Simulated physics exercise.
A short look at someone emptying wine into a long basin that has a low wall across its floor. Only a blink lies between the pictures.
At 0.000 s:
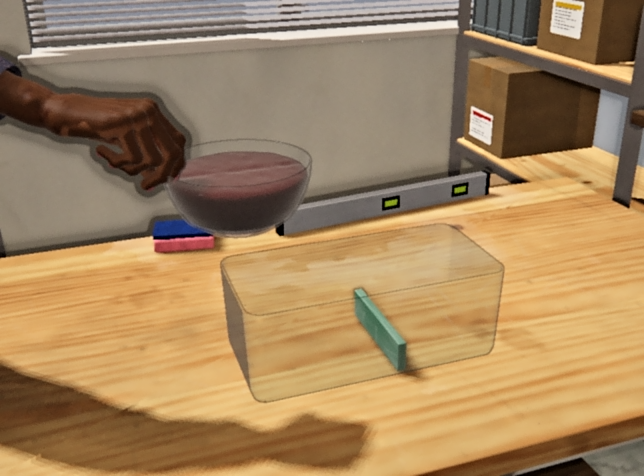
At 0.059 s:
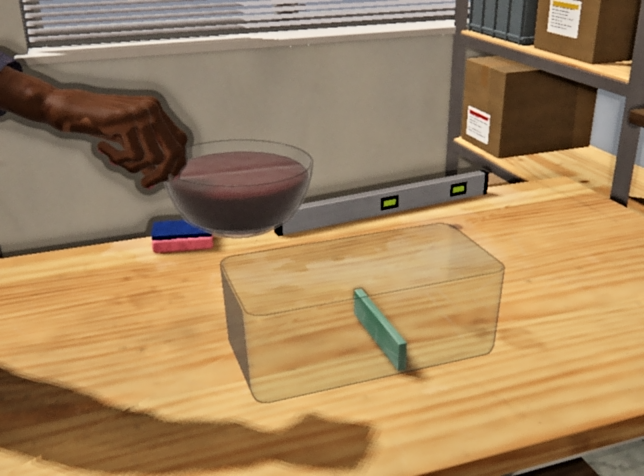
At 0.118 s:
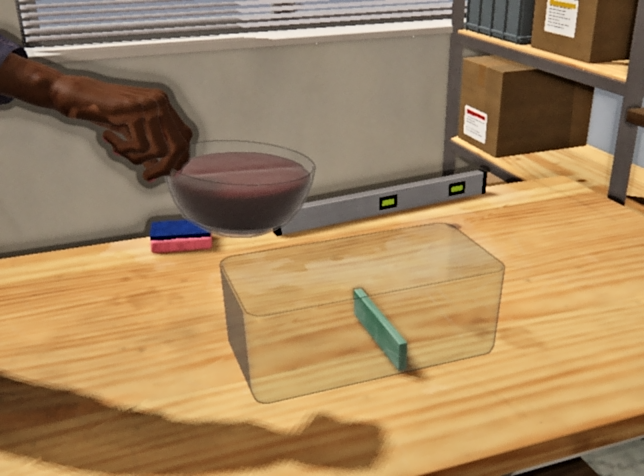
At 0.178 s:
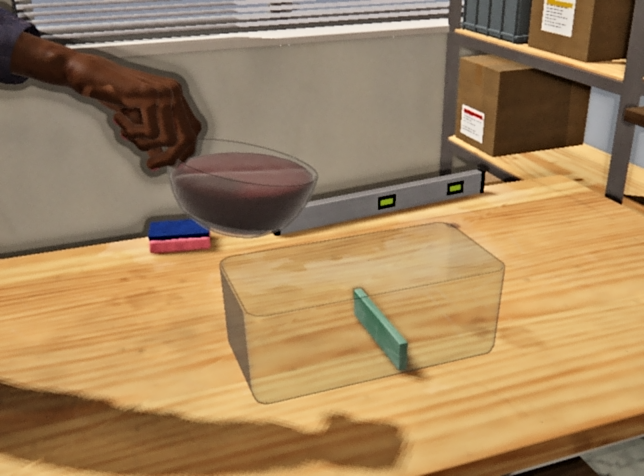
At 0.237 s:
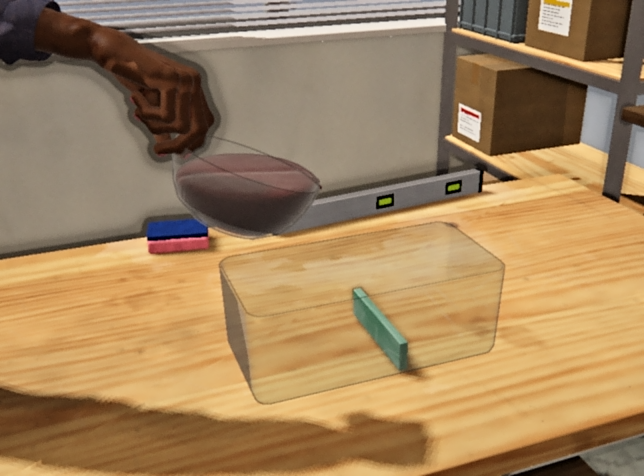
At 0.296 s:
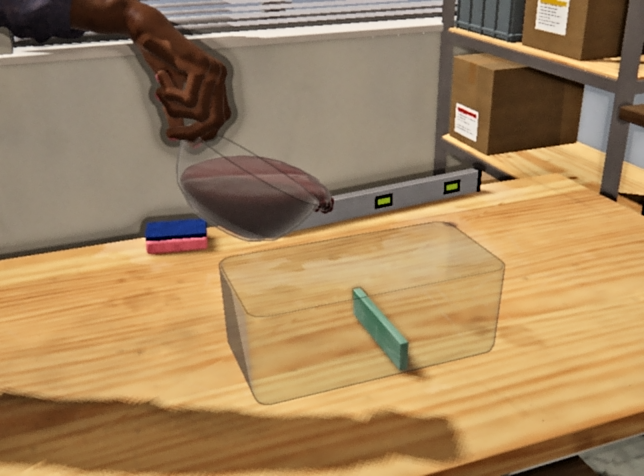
In a workroom with a pale wall, window blinds and shelves of cardboard boxes at the right, a wooden table is seen from slightly above. A hand at the left holds a clear bowl of dark red wine above a long transparent basin with a low green wall across its floor. The hand rises and moves right, tilting the bowl rightward until wine reaches its lip, while the view drifts very slightly.
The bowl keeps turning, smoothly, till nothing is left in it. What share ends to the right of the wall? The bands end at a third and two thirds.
It comes to under a third.
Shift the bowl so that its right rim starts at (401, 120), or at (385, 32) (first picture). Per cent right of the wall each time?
First some 65, then 65 per cent.
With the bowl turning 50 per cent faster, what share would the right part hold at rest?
Close to 30 per cent.
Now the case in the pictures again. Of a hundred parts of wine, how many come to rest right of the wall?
Close to 20 per cent.
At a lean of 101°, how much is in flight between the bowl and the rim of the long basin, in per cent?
Close to 20 per cent.
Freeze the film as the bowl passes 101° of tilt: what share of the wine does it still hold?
About 10 per cent.
A moment on, the bowl is tipped right over and 8 per cent is still to pour, 69 is left of the wall and 5 right of it.
Next, the bowl is tipped right over and 0 per cent is still to pour, 83 is left of the wall and 13 right of it.
Then the bowl is tipped right over and 0 per cent is still to pour, 79 is left of the wall and 19 right of it.
Later the bowl is tipped right over and 0 per cent is still to pour, 79 is left of the wall and 19 right of it.
In the end 79 per cent lies left of the wall, 20 right of it and 2 outside.
